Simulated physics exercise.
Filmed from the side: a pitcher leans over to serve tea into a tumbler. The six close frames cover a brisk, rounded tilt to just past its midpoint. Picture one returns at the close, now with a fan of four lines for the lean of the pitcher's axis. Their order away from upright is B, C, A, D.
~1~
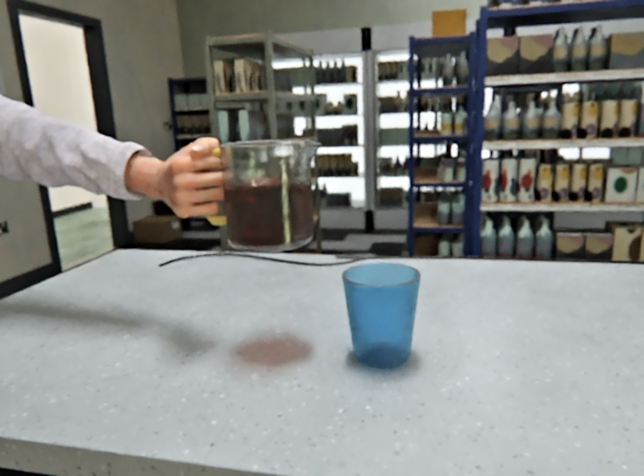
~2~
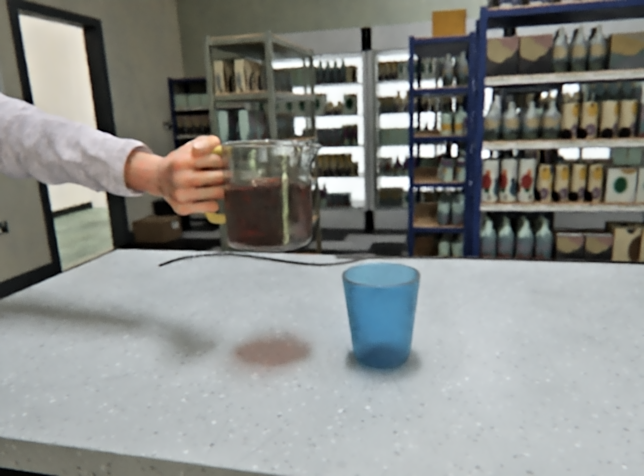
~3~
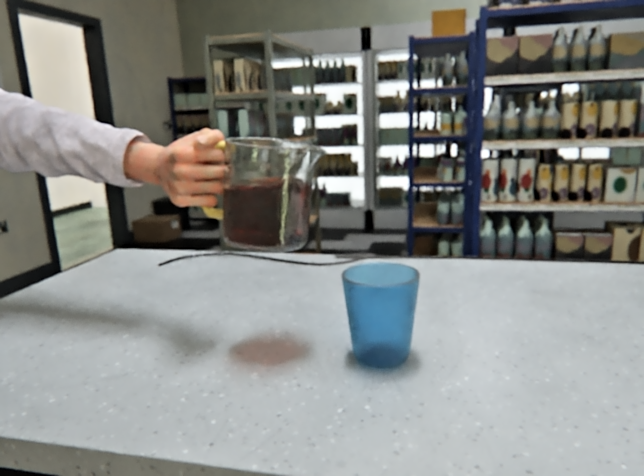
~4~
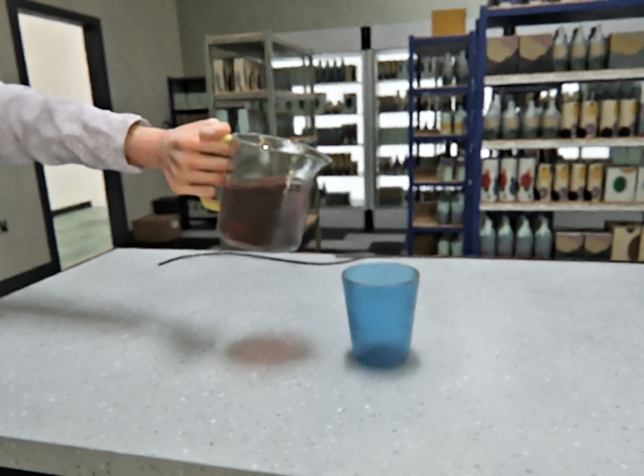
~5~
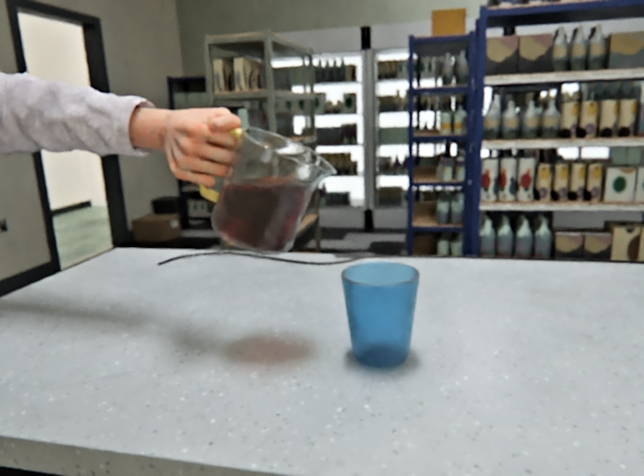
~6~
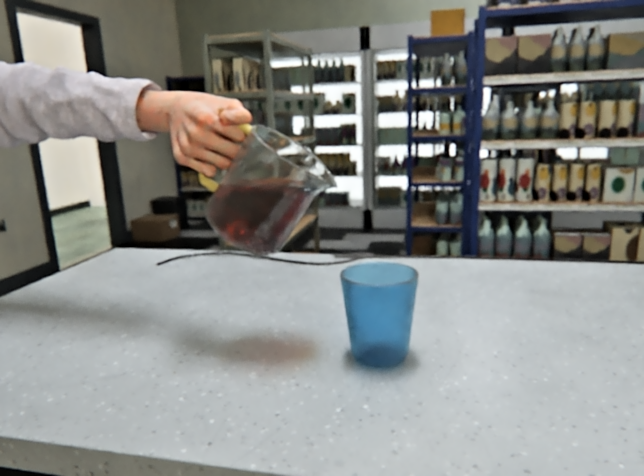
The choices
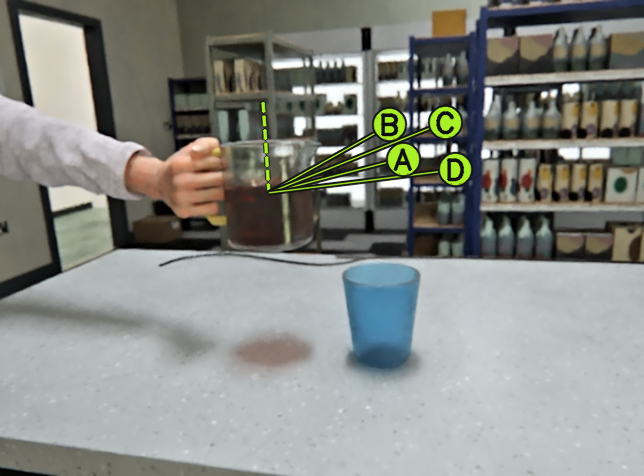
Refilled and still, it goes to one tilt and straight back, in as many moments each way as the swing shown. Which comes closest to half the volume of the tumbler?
The answer is mark C.
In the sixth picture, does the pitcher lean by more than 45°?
No, it does not.
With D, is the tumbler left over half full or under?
Over.
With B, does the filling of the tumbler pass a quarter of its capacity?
Yes.
On the marked copy, A at (386, 162); B at (375, 133); C at (429, 128); D at (438, 171).
Choosing A, the tumbler ends with about 65 % of what it can hold.
Choosing B, the tumbler ends with about 34 % of what it can hold.
Choosing C, the tumbler ends with about 50 % of what it can hold.
Choosing D, the tumbler ends with about 76 % of what it can hold; 5 % of the tea is spilt.
